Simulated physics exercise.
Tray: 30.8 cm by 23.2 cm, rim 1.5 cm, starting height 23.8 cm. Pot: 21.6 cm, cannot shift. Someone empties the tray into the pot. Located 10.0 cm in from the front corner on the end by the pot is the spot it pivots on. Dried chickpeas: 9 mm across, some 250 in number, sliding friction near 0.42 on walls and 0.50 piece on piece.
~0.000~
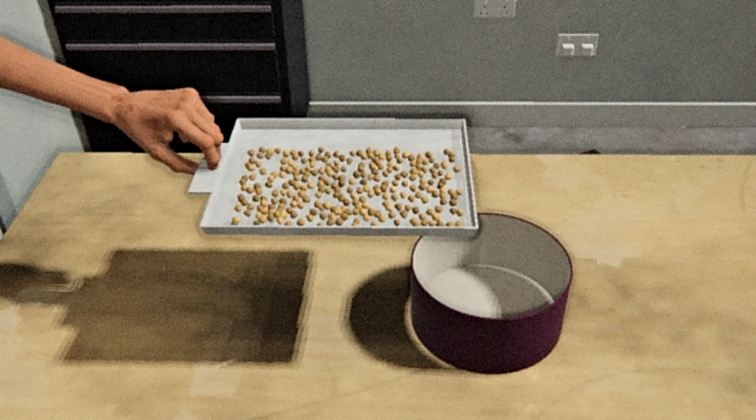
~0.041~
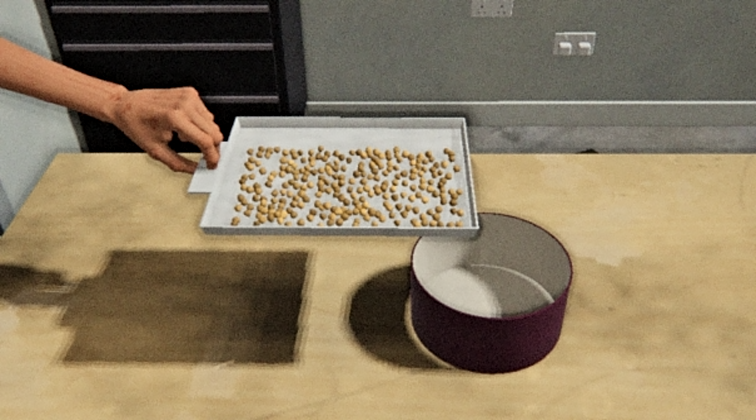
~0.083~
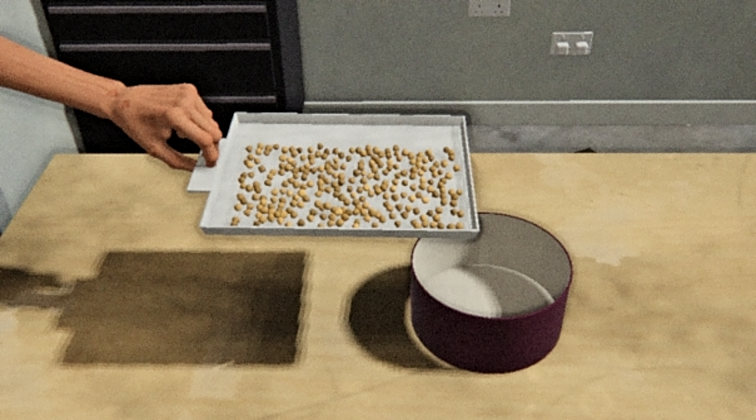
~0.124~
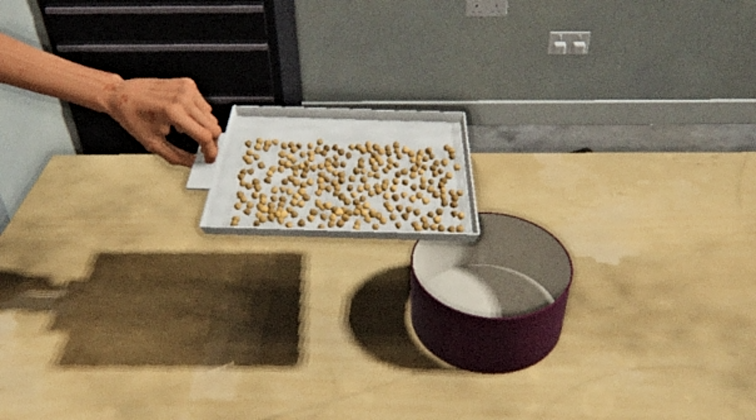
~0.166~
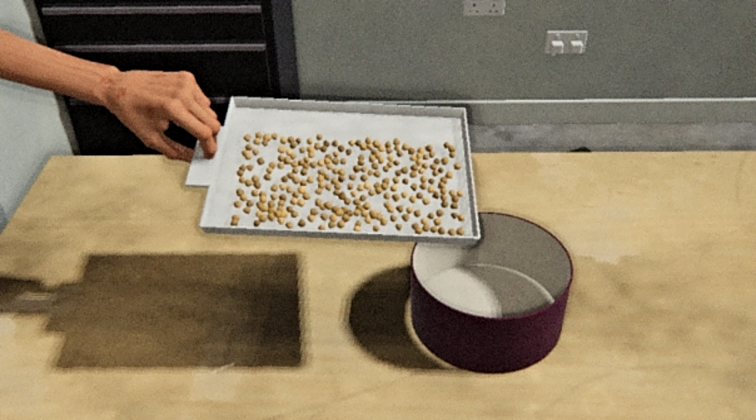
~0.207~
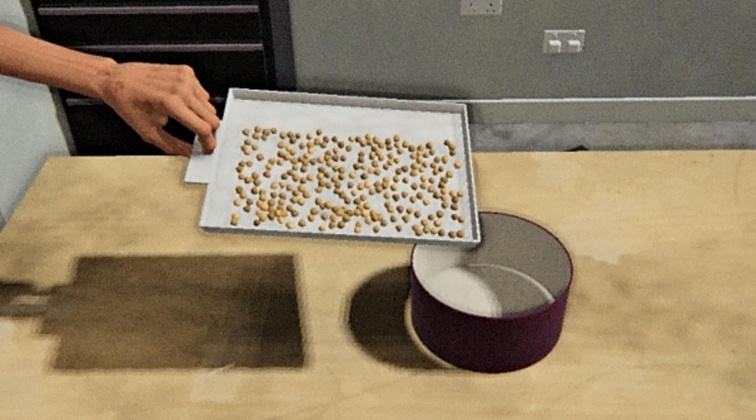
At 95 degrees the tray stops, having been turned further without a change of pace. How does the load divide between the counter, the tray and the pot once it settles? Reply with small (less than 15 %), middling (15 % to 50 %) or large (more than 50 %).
Counter - large, tray - small, pot - middling.
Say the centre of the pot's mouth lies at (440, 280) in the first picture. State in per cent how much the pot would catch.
I'd put it at around 65 per cent.
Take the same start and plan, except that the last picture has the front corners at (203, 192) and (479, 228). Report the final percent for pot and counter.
That works out as pot 80 and counter 20.
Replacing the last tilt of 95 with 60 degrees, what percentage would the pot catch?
Near 0 %, then.
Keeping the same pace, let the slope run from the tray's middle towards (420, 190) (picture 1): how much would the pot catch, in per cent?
About 75 per cent.
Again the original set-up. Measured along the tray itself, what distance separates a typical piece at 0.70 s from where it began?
By then it sits near 6 cm from where it began.
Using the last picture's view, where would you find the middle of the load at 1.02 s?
The middle of the load should be near (379, 218) then.
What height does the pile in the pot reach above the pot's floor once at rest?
Roughly 1.0 cm up.
Then, at 0.70 s, tilt 52 degrees; the tray holds 100 %, the pot 0 %.
After 1.02 s, tilt 78 degrees; the tray holds 95 %, the pot 0 %.
After 1.44 s, tilt 95 degrees; the tray holds 25 %, the pot 10 %.
By 2.2 s all is still; counter 75 %, tray 0 %, pot 25 %.
